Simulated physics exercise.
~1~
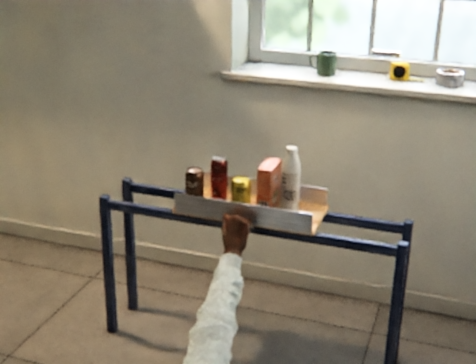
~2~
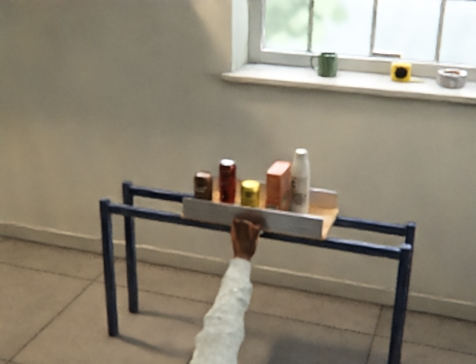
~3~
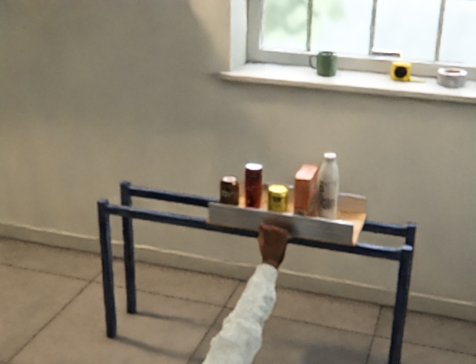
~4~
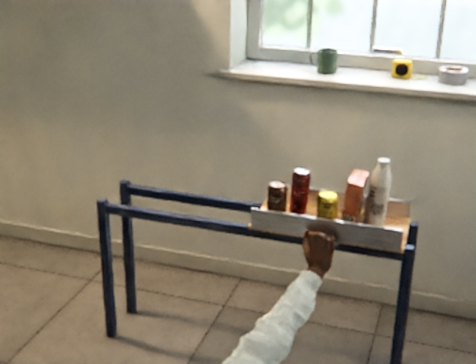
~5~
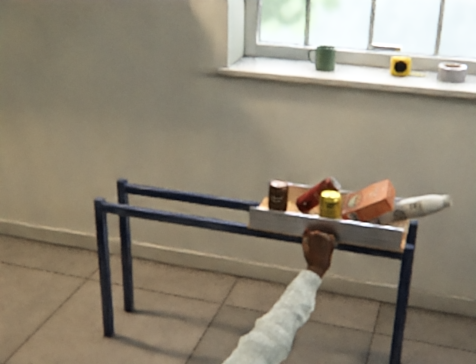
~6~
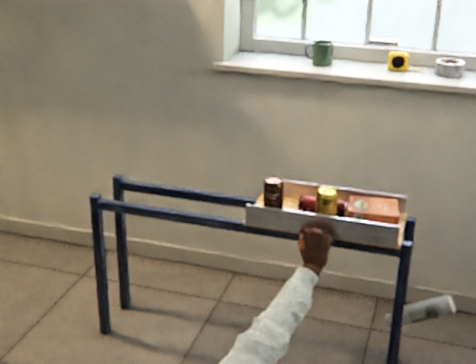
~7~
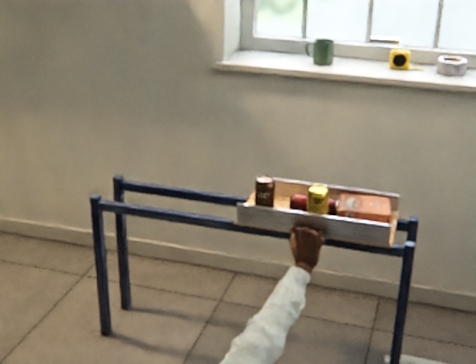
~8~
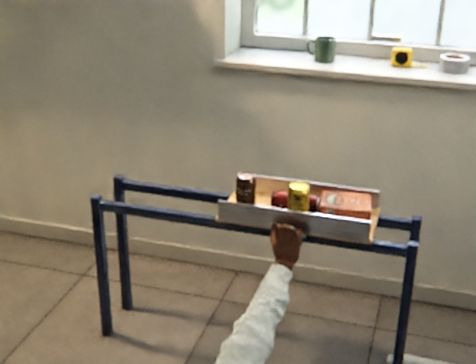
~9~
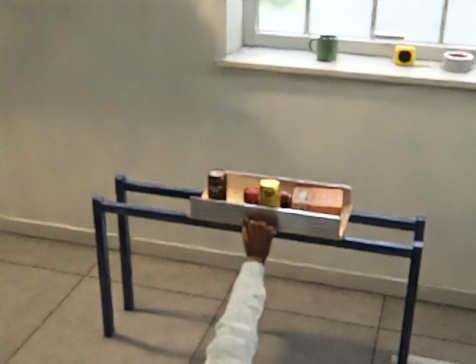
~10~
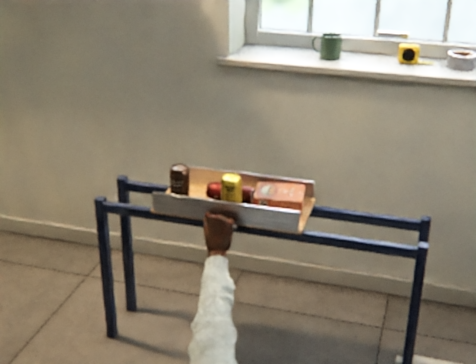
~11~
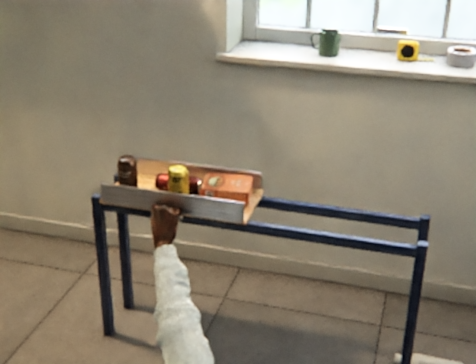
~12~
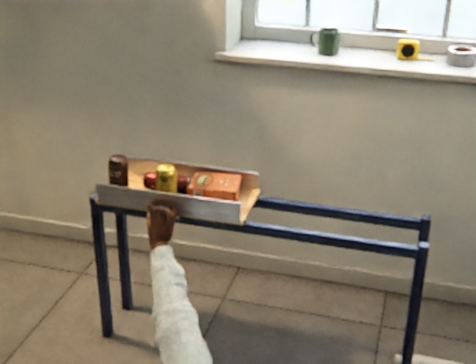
In the video, a hand slides a tray of containers right along blue rails to a sudden stop, toppling a red can and an orange packet while a white bottle falls to the floor, then moves it left, where the yellow and brown cans remain upright.
